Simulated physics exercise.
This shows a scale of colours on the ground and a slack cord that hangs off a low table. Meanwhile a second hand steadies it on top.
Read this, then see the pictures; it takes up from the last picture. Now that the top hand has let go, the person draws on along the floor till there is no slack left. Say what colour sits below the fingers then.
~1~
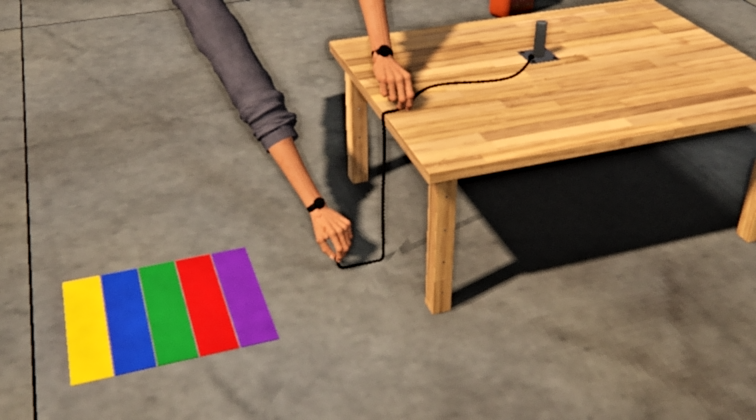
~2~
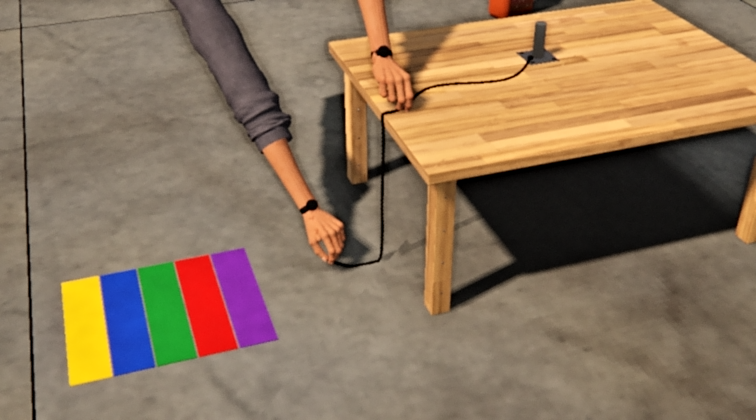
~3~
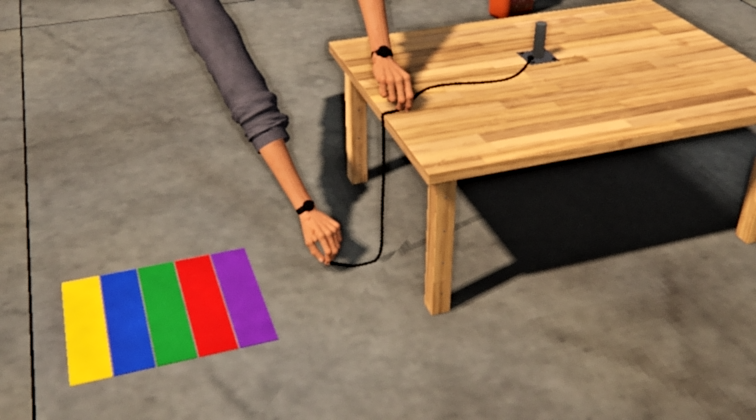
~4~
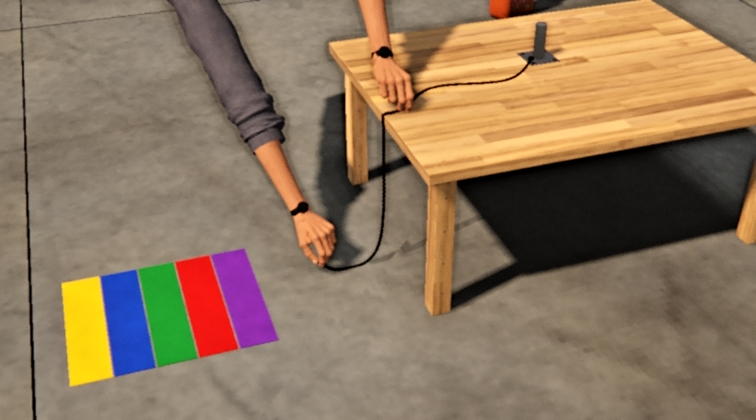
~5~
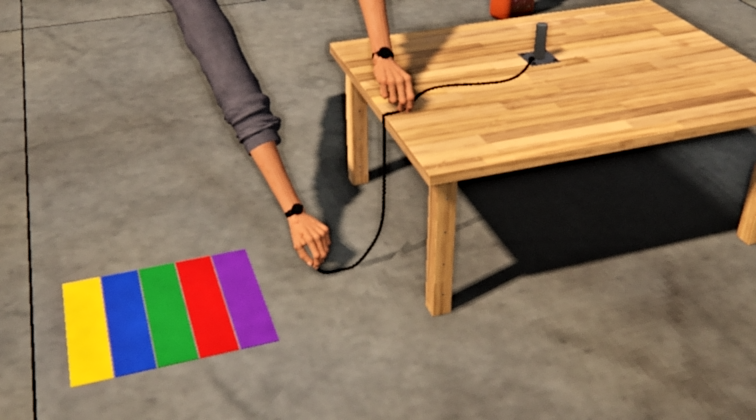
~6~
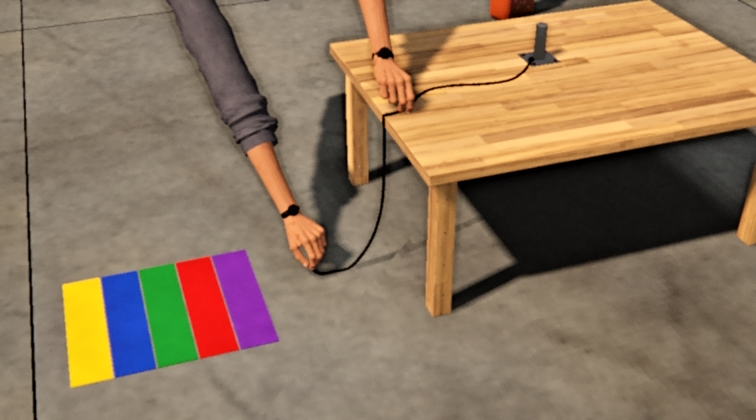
It is red.
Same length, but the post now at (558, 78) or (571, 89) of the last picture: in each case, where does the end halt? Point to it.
Approximate pixels: (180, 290); (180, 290).
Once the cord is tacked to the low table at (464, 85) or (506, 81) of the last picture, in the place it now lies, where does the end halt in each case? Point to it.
Approximately (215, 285) and (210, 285), respectively.
Soon after, end near (259, 276); short of the strips.
After that, end near (221, 284); over red.
At the stop, end near (198, 288); over red. It halts on the red strip.
